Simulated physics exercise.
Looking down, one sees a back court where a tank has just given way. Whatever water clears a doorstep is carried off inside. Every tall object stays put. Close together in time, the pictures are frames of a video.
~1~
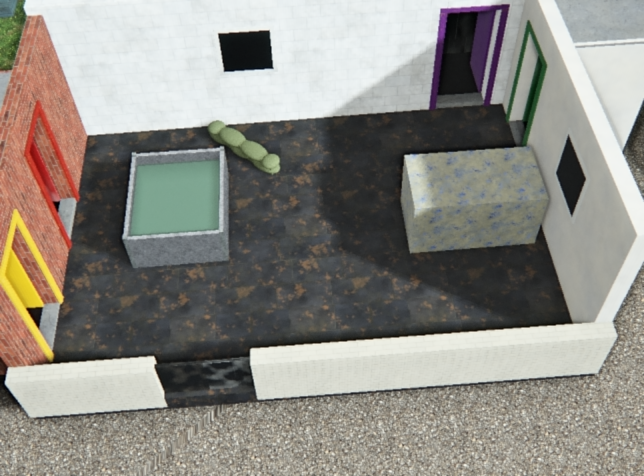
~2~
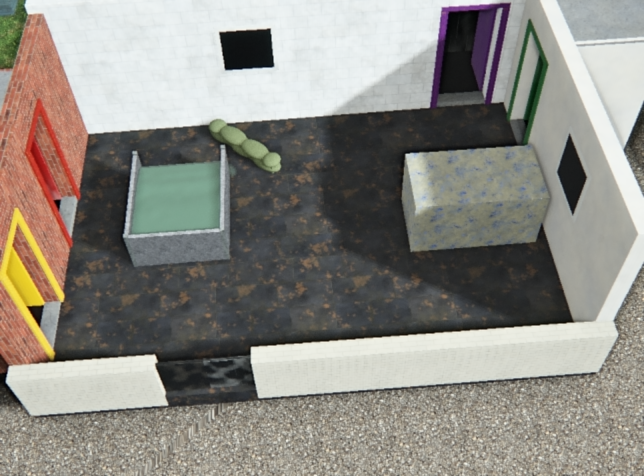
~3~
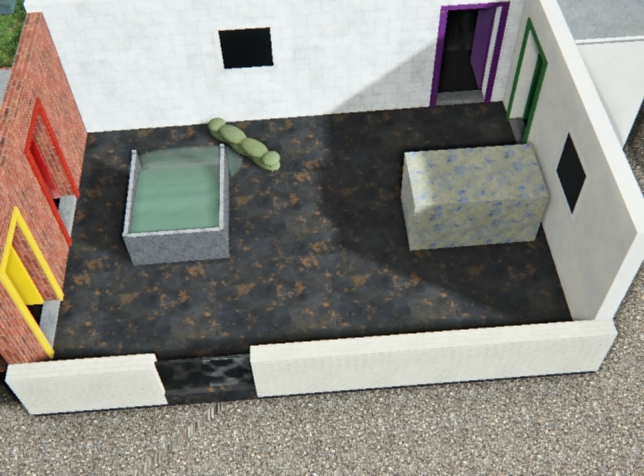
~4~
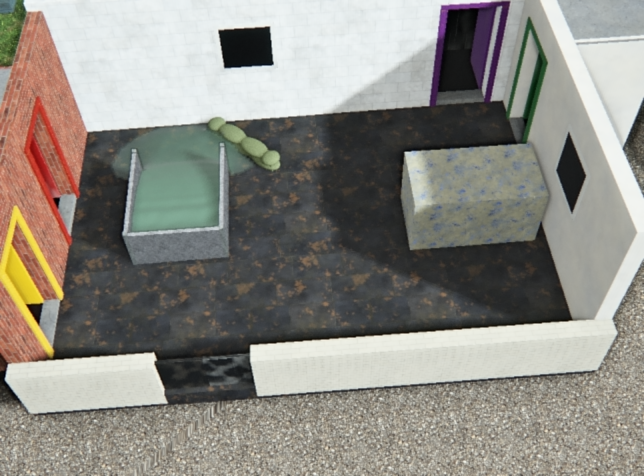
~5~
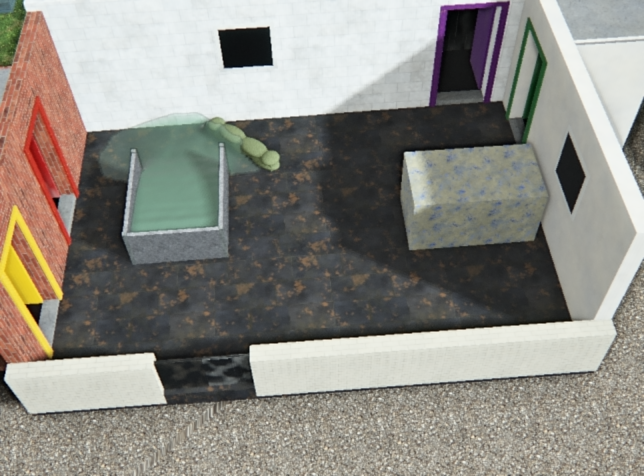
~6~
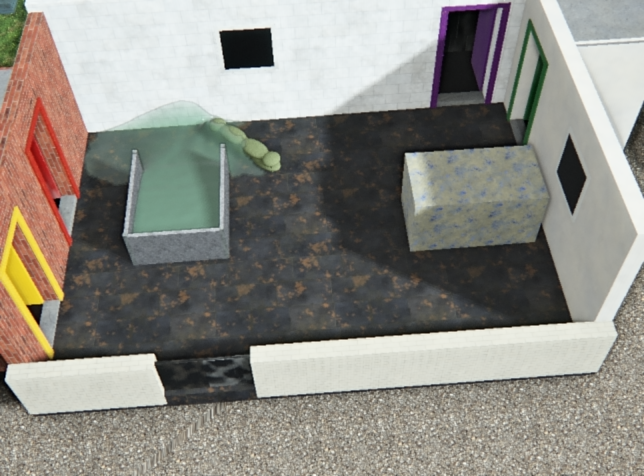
Greenish water poured out through the open far side of the grey tank, spread across the dark floor around the green bushy clump, and washed up against the white back wall.
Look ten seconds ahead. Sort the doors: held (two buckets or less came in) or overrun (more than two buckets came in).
Sorted: Purple door held, yellow door overrun, red door held, green door held.
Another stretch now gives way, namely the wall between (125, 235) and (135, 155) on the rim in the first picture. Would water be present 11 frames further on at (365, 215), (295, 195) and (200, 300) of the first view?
Taking the spots in turn: Untouched, untouched and untouched.
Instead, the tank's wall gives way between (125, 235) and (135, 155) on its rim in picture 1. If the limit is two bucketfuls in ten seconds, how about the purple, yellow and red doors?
Taking them in turn, the purple door undershoots, the yellow door overshoots, and the red door overshoots.
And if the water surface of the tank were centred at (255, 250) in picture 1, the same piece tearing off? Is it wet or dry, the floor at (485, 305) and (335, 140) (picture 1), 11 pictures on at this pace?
In order: Not reached and reached by the flood.
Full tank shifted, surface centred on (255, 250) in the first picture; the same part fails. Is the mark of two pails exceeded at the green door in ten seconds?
Then: Green passes that mark.
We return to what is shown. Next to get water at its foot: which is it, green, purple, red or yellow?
That would be the one in red, ahead of the rest.
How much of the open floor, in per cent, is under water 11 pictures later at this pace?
Roughly 30 percent.
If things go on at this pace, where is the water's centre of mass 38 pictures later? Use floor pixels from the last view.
Point: (200, 248).
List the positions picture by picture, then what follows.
The first frame shows the water tank at (177, 195) is whole and still.
In the second frame, water pours out on the water tank's far side and has run to a hidden place.
In the third frame, water pours out on the water tank's far side and has run to (239, 162).
In the fourth frame, the front is at (125, 151), out from the gap on the water tank's far side.
In the fifth frame, water pours out on the water tank's far side and has run to (127, 129).
In the sixth frame, the front is at (102, 132), out from the gap on the water tank's far side.
A moment on, water covers 15 % of the floor; the purple door not reached, the yellow door not reached, the red door not reached, the green door not reached.
Next, water covers 30 % of the floor; the purple door not reached, the yellow door not reached, the red door wet at the sill, nothing in, the green door not reached.
Then, water covers 55 % of the floor; the purple door wet at the sill, nothing in, the yellow door wet at the sill, nothing in, the red door under two buckets in, the green door not reached.
Later, water covers 60 % of the floor; the purple door wet at the sill, nothing in, the yellow door over two buckets in, the red door under two buckets in, the green door wet at the sill, nothing in.
In the end, water covers 75 % of the floor; the purple door wet at the sill, nothing in, the yellow door over two buckets in, the red door under two buckets in, the green door wet at the sill, nothing in.
